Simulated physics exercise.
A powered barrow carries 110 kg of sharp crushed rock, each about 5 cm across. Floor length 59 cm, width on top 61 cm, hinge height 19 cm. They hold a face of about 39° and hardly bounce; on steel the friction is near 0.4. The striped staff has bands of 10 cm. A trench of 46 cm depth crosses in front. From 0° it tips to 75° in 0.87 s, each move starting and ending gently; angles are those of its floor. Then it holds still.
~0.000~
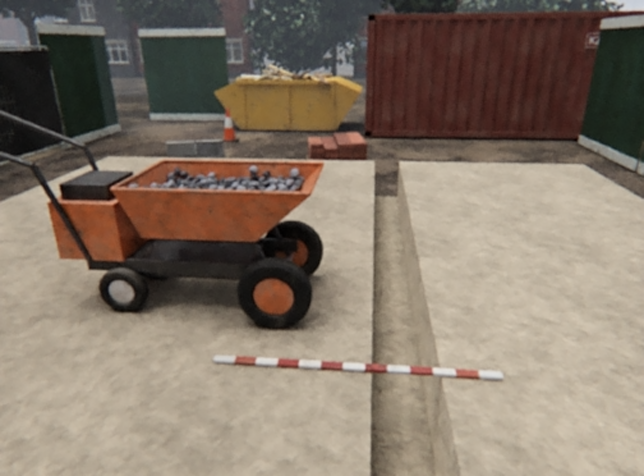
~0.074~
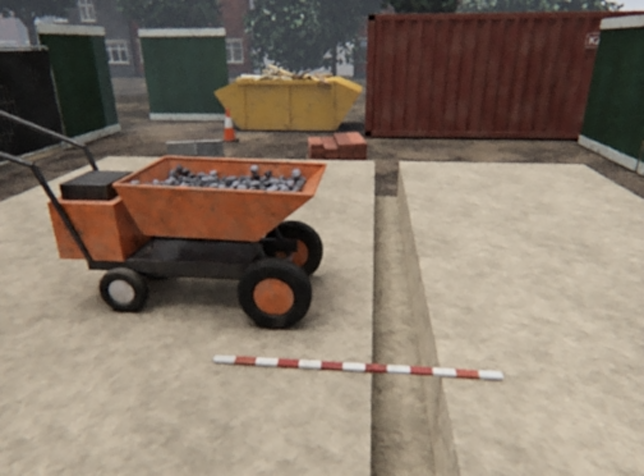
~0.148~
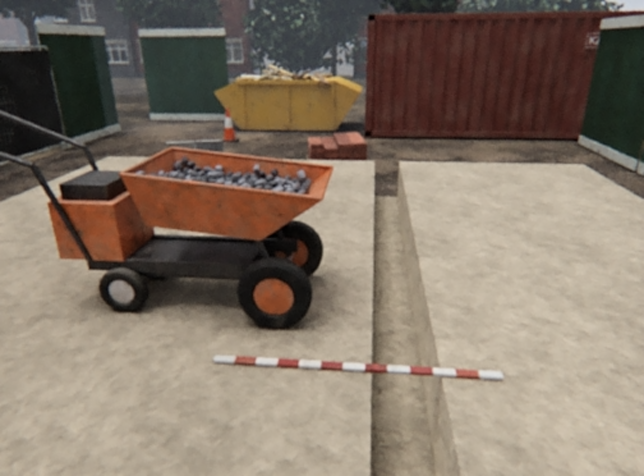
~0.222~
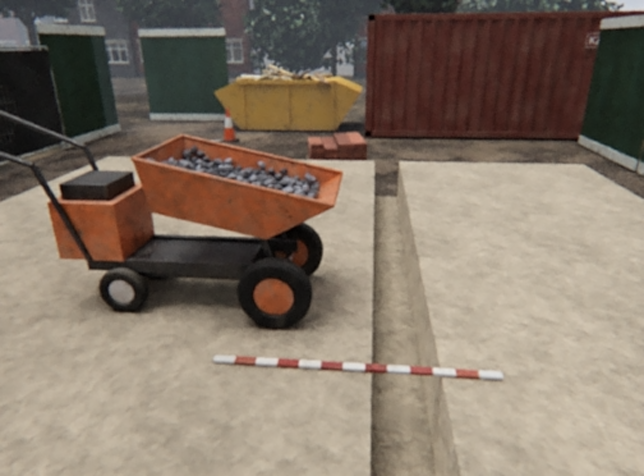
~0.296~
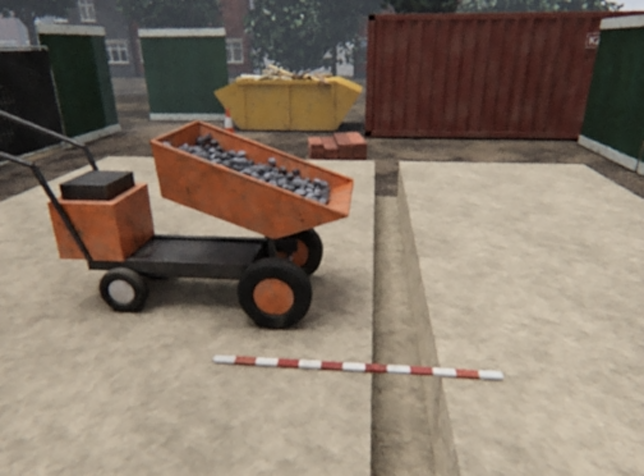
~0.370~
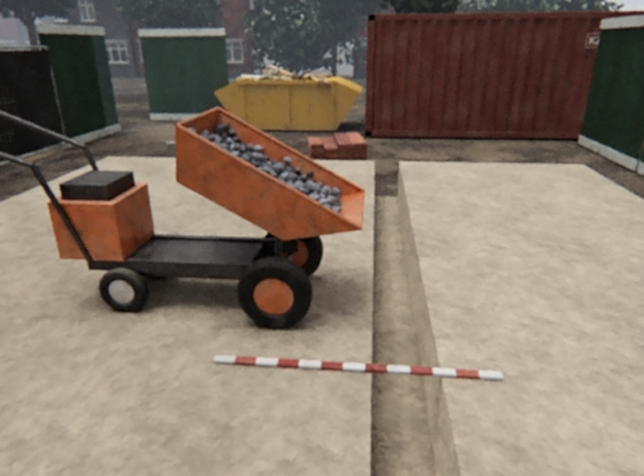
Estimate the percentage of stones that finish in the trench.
Close to 67 in a hundred.
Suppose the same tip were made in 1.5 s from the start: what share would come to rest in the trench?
Then about 80 per cent.
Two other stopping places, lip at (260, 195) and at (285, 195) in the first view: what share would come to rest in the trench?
Near 80 per cent from the first place, 95 from the second.
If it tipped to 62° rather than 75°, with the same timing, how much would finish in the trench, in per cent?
In that case some 65 per cent.
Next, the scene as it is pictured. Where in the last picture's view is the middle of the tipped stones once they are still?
Near (413, 356).
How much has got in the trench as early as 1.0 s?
Some 40 per cent.
After 0.6 s the floor is at 63°; 100 % in the tray; the foremost stones are at (379, 256).
After 1.0 s the floor is at 75°; 53 % in the tray, 38 % in the trench, 9 % past the trench; the foremost stones are at (451, 301).
After 1.3 s the floor is at 75°; 3 % in the tray, 63 % in the trench, 34 % past the trench; the foremost stones are at (570, 316).
After 3.3 s the floor is at 75°; 0 % in the tray, 67 % in the trench, 33 % past the trench; the foremost stones are at (625, 318).
